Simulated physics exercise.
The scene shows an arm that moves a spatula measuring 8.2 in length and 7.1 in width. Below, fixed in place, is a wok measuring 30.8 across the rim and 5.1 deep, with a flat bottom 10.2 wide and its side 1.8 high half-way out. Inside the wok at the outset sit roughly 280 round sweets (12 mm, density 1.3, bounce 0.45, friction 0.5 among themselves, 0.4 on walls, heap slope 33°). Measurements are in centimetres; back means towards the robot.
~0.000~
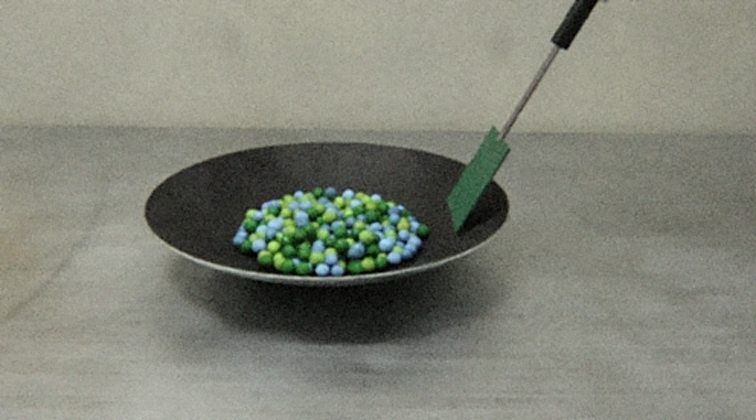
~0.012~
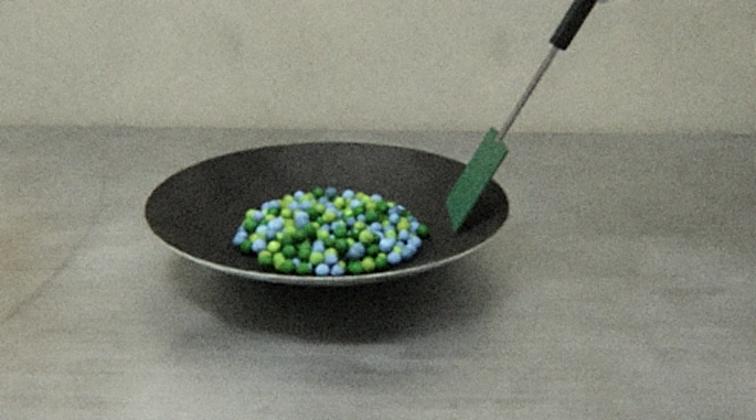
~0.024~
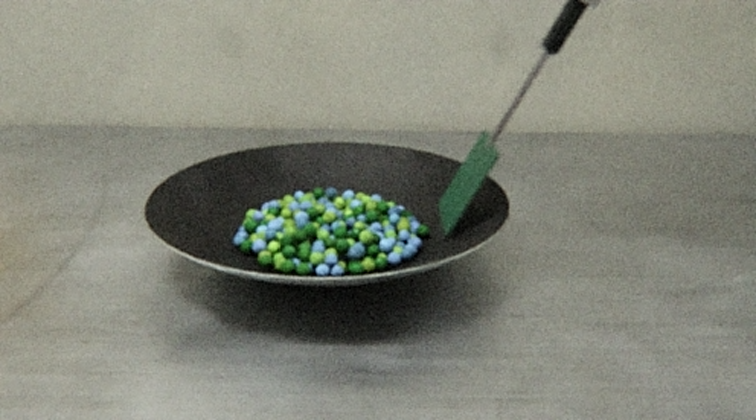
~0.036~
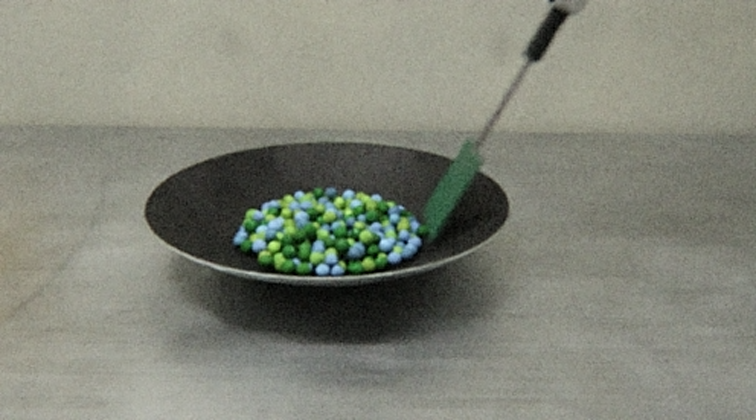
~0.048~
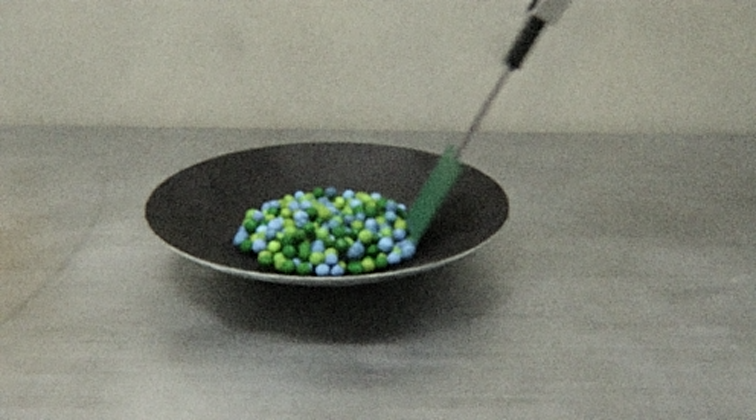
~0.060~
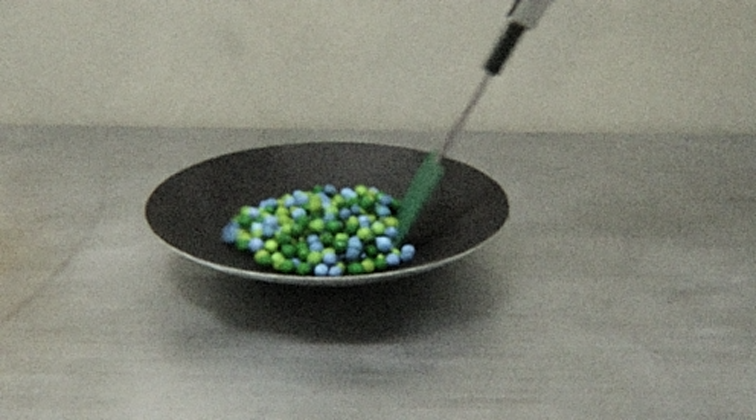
In a dark wok on a grey surface, a green spatula sliding left into blue and green sweets, nudging the heap slightly.
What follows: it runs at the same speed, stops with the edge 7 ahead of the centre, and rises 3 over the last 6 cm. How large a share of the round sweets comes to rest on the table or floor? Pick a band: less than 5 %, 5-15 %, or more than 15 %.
It falls in the band more than 15 %.
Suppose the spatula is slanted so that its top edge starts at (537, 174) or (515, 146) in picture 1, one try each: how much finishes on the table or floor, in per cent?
Roughly 20% and 20%.
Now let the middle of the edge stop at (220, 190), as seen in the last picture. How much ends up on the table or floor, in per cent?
Something near 35 in a hundred.
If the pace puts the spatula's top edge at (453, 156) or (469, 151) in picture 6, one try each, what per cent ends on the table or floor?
Estimates: Near 15 %, near 0 %.
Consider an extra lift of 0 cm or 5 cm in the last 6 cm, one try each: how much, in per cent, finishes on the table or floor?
First try about 25 %, second try about 25 %.
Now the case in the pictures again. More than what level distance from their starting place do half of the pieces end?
Distance: Near 7 cm.
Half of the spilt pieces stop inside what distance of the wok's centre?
About 32 cm out from the centre.
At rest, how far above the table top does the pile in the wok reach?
Near 4.5 centimetres high.
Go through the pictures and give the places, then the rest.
In the first frame, the spatula top edge at (501, 137), sloping 63°; upper third of the load around (329, 224), from x 240 to 425, top at y 195; 284 in the wok.
In the second frame, the spatula top edge at (500, 138), sloping 63°; upper third of the load around (329, 224), from x 240 to 425, top at y 195.
In the third frame, the spatula top edge at (492, 141), sloping 63°; upper third of the load around (330, 224), from x 240 to 425, top at y 195.
In the fourth frame, the spatula top edge at (475, 148), sloping 63°; upper third of the load around (330, 224), from x 240 to 425, top at y 195.
In the fifth frame, the spatula top edge at (456, 155), sloping 63°; upper third of the load around (331, 223), from x 240 to 410, top at y 195.
In the sixth frame, the spatula top edge at (437, 161), sloping 63°; upper third of the load around (337, 218), from x 230 to 410, top at y 190; 284 in the wok.
After 0.09 s, sloping 63°, highest piece 8 above the table; 284 in the wok.
After 0.12 s, sloping 63°, highest piece 11 above the table; 279 in the wok, 5 on the blade or in flight.
After 0.33 s, sloping 63°, highest piece 9 above the table; 208 in the wok, 49 on the table or floor, 27 on the blade or in flight.
After 1.38 s, sloping 63°, highest piece 4 above the table; 208 in the wok, 76 on the table or floor.
In the end, 208 in the wok, 76 on the table or floor. That is 27 % on the table or floor.
